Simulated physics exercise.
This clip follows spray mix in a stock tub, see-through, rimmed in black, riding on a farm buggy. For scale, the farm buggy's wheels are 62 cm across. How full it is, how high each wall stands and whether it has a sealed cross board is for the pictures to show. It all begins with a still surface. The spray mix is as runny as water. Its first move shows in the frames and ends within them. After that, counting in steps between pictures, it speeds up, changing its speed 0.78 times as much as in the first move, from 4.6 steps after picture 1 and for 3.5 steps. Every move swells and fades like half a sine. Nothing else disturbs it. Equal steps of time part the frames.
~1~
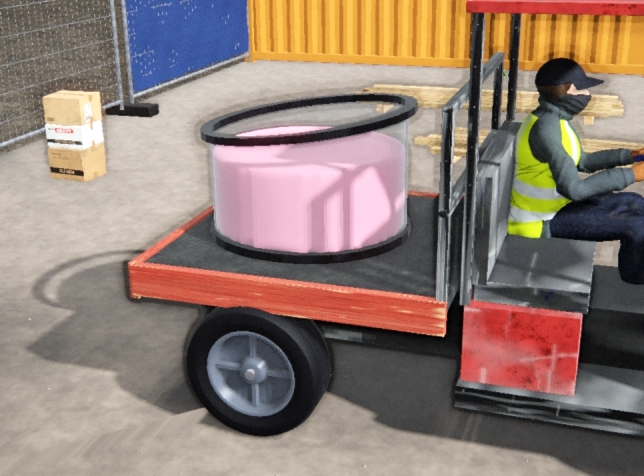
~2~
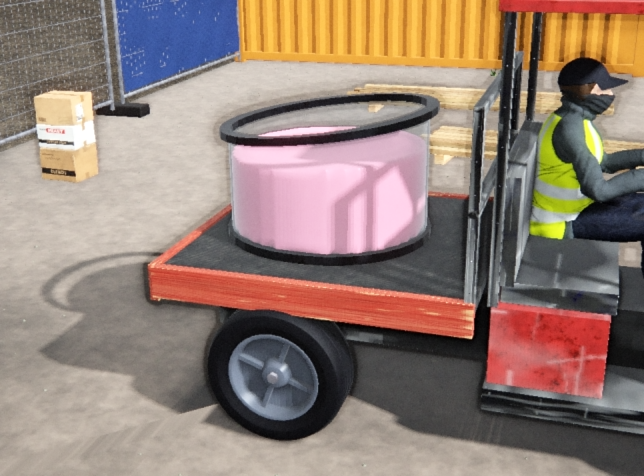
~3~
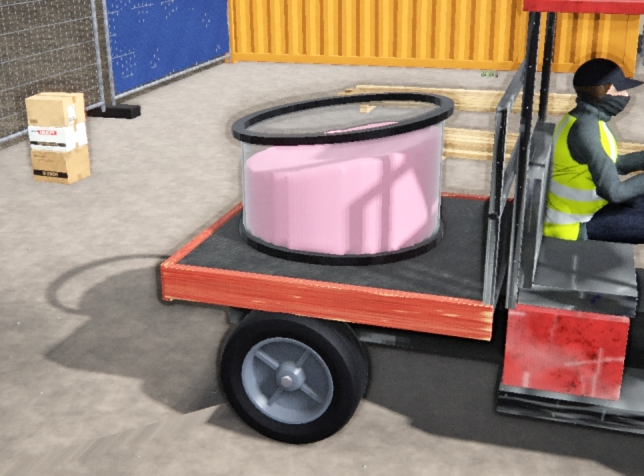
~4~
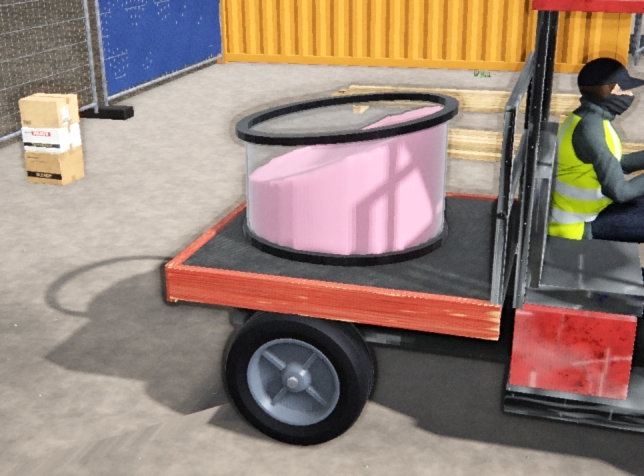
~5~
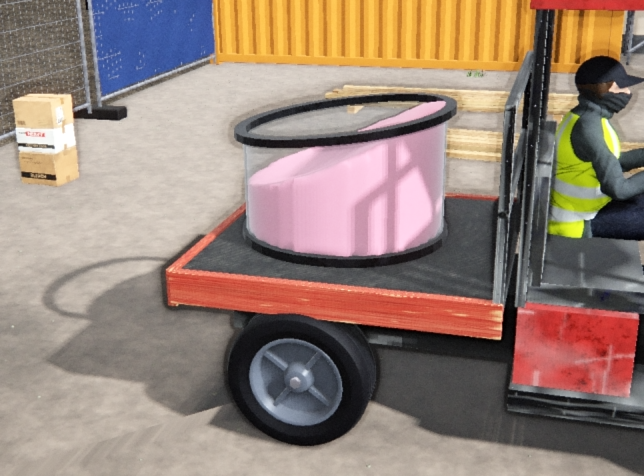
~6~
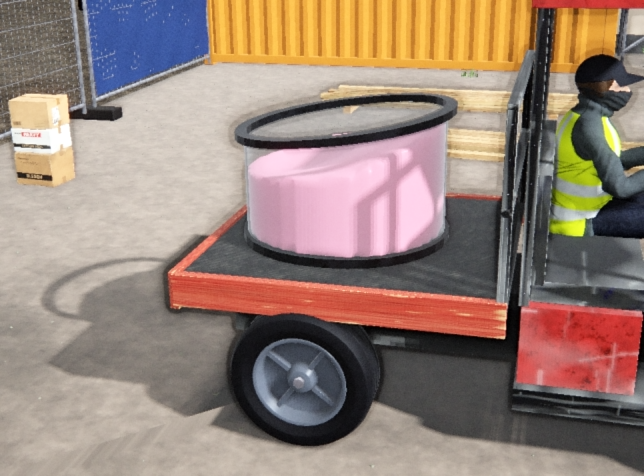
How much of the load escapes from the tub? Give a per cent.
It loses close to 8 per cent.
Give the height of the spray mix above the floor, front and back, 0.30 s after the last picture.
Front 24 cm, back 54 cm.
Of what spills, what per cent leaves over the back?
About 100 per cent.
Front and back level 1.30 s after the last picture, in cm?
Front 32 cm, back 32 cm.
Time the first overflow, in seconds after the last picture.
Around 0.6 s.
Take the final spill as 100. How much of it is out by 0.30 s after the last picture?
Some 0 per cent by then.
Then, 0.30 s after the last picture, the surface is 23 cm up at the front and 54 cm at the back; nothing has left.
Then, 0.80 s after the last picture, the surface is 41 cm up at the front and 30 cm at the back; 6 per cent is out, over the back.
Then, 1.30 s after the last picture, the surface is 33 cm up at the front and 33 cm at the back; 7 per cent is out, over the back.
Then, 3.38 s after the last picture, 8 per cent is out, over the back, 19 of 224 litres.
